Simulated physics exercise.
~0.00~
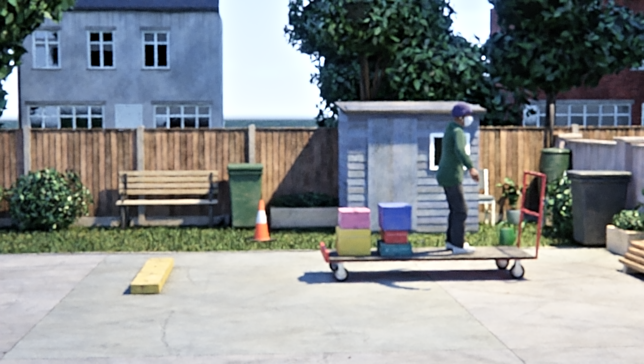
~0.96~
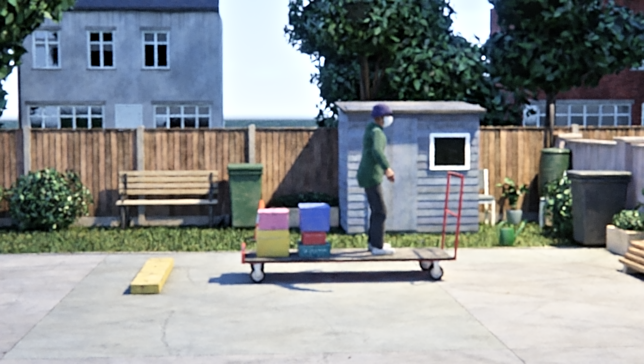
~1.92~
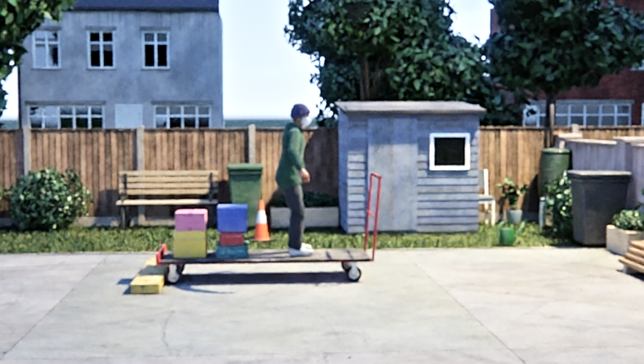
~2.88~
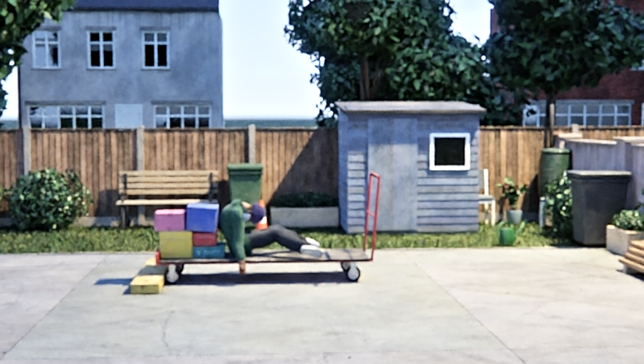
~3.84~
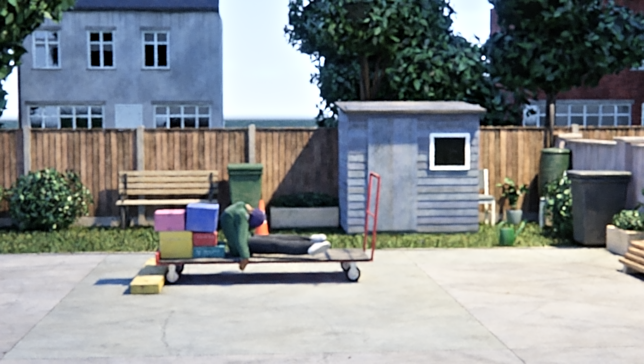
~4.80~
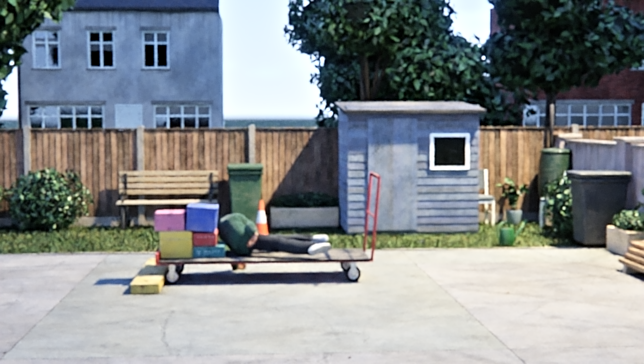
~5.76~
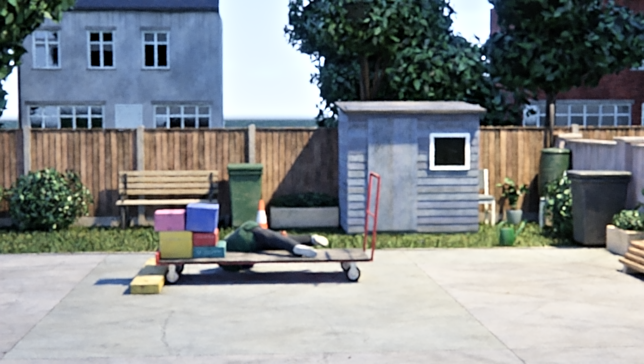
A person standing on a flat cart loaded with colourful boxes rolled left across a yard until it stopped abruptly at a yellow kerb, then pitched forward, flopped down against the boxes and ended up slumped on the deck, with every box still aboard.
